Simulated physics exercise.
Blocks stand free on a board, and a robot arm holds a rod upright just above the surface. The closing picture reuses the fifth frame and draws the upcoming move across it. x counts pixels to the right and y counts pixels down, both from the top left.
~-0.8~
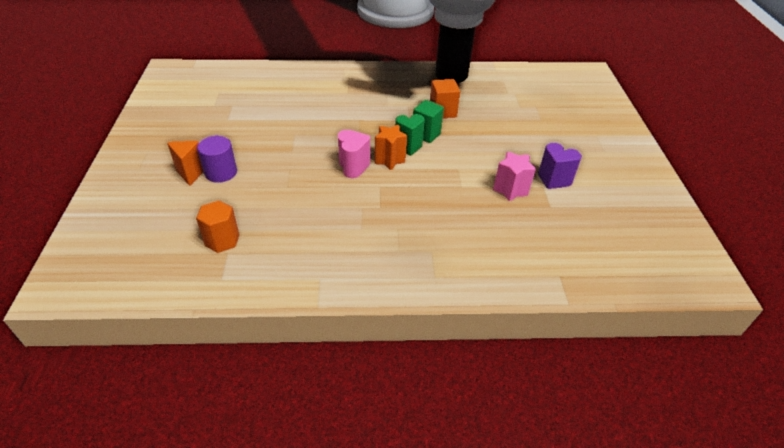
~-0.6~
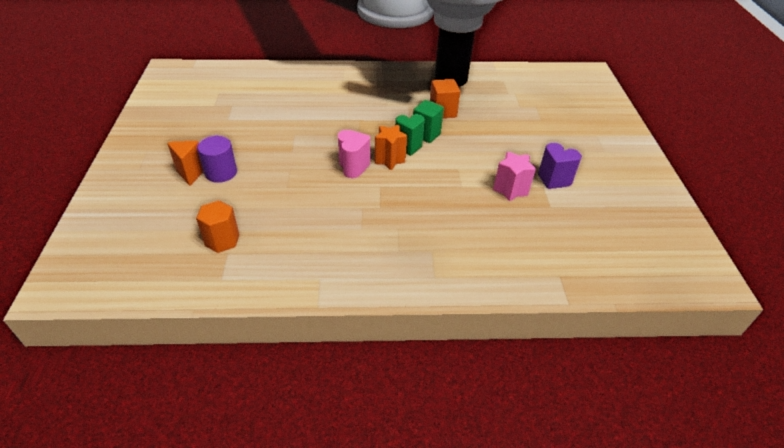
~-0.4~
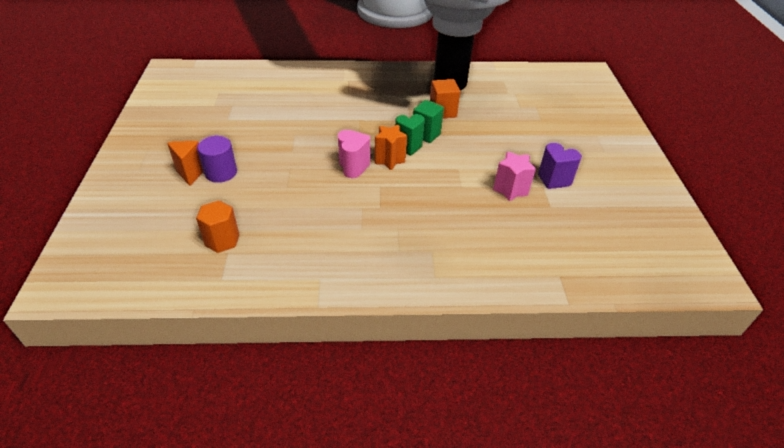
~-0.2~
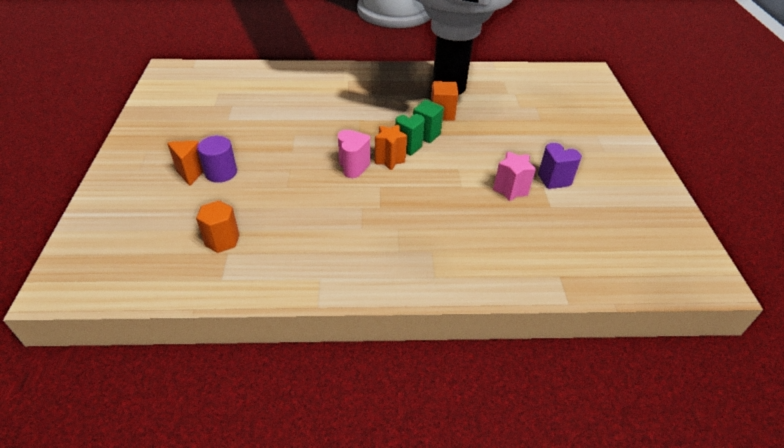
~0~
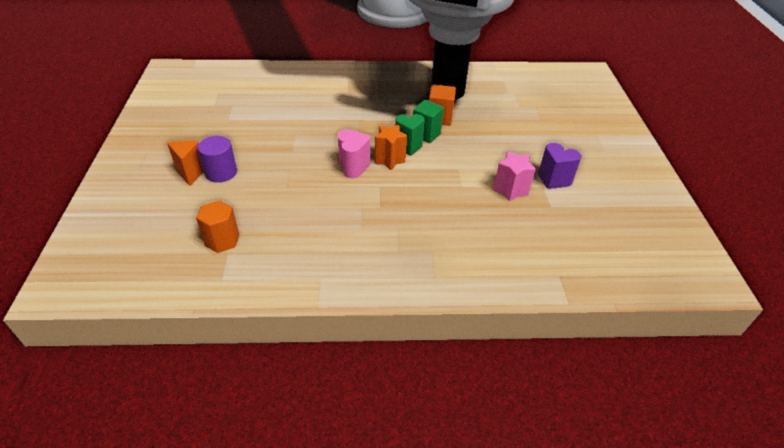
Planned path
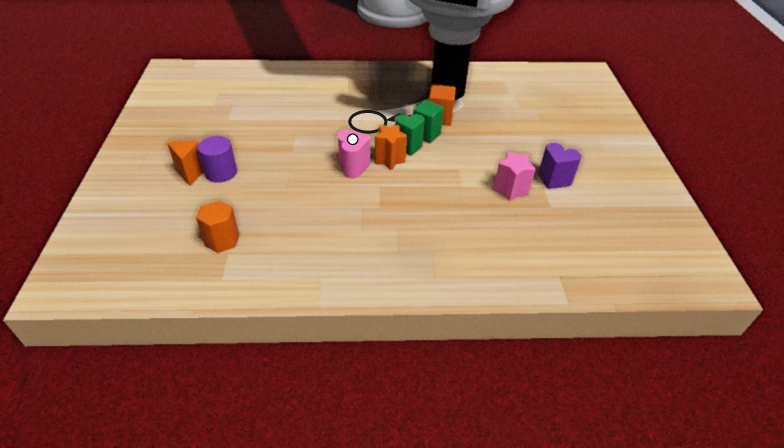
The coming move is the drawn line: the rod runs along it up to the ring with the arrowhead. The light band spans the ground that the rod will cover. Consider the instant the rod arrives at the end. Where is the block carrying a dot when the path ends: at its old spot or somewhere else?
Its place stays the same.
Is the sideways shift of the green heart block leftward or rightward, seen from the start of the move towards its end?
It goes toward the left-hand side.
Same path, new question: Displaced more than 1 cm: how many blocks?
That's three or more.
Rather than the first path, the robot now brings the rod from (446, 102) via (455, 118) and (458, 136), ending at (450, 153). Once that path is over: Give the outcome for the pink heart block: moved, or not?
The pink heart block moves.
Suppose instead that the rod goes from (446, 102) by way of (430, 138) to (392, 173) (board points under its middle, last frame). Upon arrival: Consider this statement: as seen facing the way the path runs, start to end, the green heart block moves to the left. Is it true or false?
True - the claim holds.
Path on the board, from (446, 102) via (425, 112) and (398, 119), ending at (368, 122); the dot is on the pink heart block.
What follows on the original path. One third of the way, rod (425, 101); green heart block (411, 127), turned 45° clockwise; green square (427, 117), turned 40° anticlockwise; orange square (427, 103), turned 15° anticlockwise.
Two thirds of the way, rod (398, 108); green heart block (413, 130), turned 65° clockwise; green square (429, 121), turned 55° anticlockwise; orange square (423, 106), turned 30° anticlockwise.
At the end, rod (368, 111); pink heart block in place; green heart block (413, 130), turned 65° clockwise; green square (429, 121), turned 55° anticlockwise; orange square (423, 106), turned 30° anticlockwise.
